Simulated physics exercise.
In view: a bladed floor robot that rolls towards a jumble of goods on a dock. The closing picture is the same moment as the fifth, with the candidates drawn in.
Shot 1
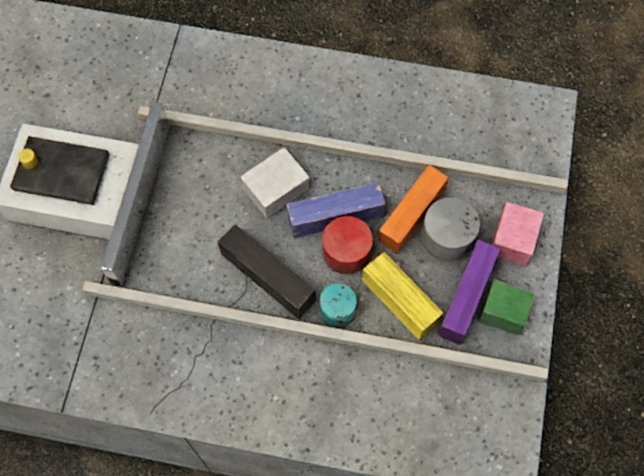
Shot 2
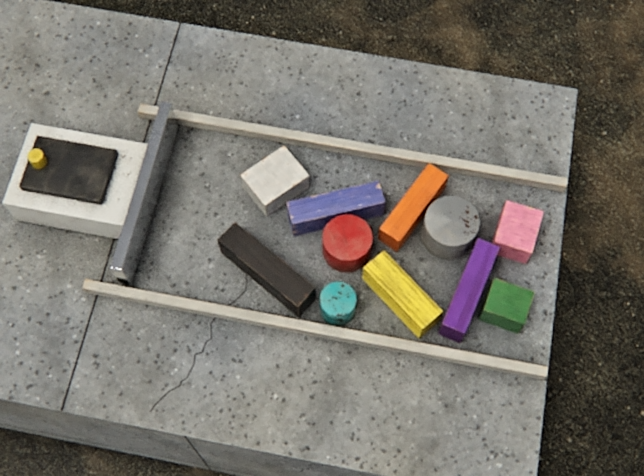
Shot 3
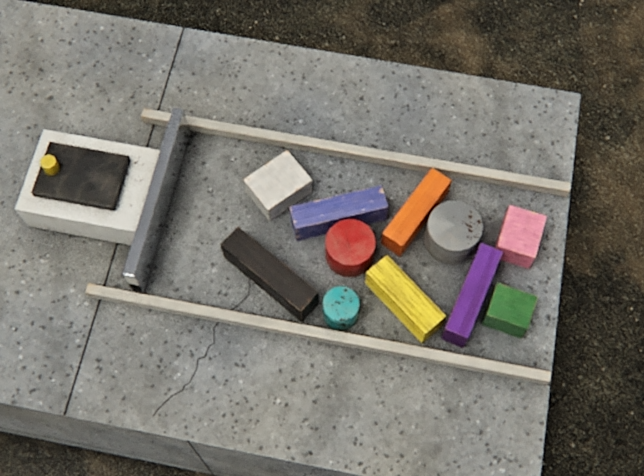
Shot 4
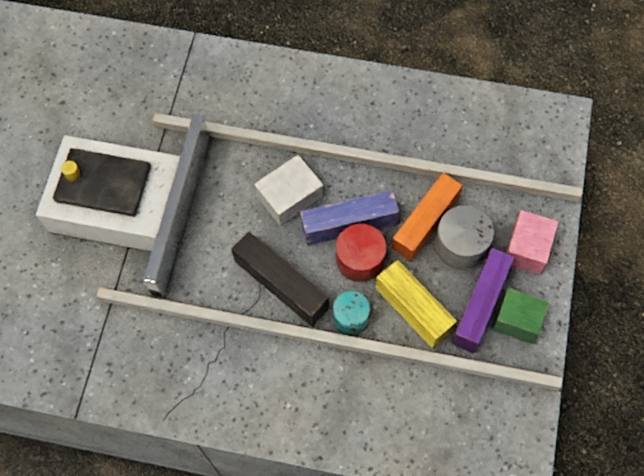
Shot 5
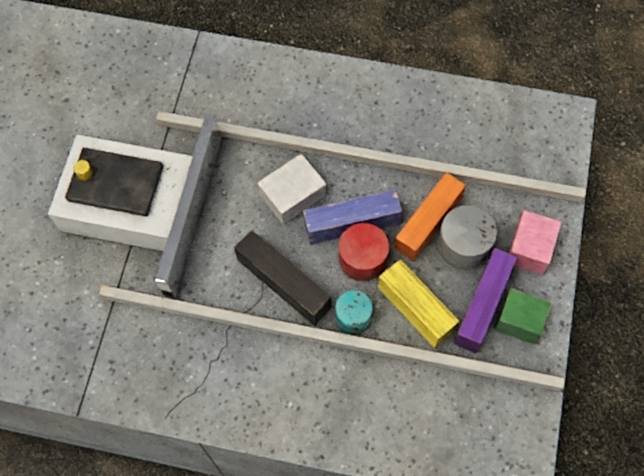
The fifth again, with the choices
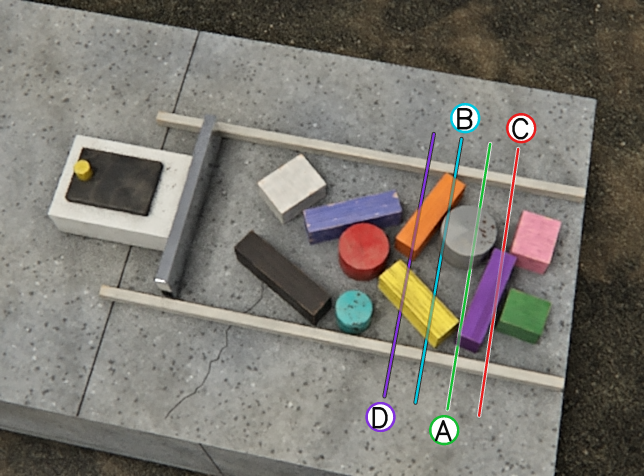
White bladed floor robot creeping rightward between two pale rails on a concrete slab, the jumble of coloured blocks ahead lying untouched.
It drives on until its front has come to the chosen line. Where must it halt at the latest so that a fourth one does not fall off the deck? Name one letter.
The farthest such stop is B.
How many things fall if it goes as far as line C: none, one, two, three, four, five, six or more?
By then, six or more.
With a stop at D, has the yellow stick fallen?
No.
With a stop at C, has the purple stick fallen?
By then, yes.
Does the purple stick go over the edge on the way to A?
By then, yes.
On the copy, A at (470, 269); B at (440, 263); C at (500, 274); D at (411, 257).
On B. First, robot (209, 199); turquoise canister (385, 324); black bar (322, 287).
Then, robot (302, 216); green crate (570, 330); pink crate (553, 245).
Finally, robot (370, 229); purple stick over the edge; green crate over the edge; three fallen.
By contrast, A drops seven; C drops seven; D is within the limit but short.
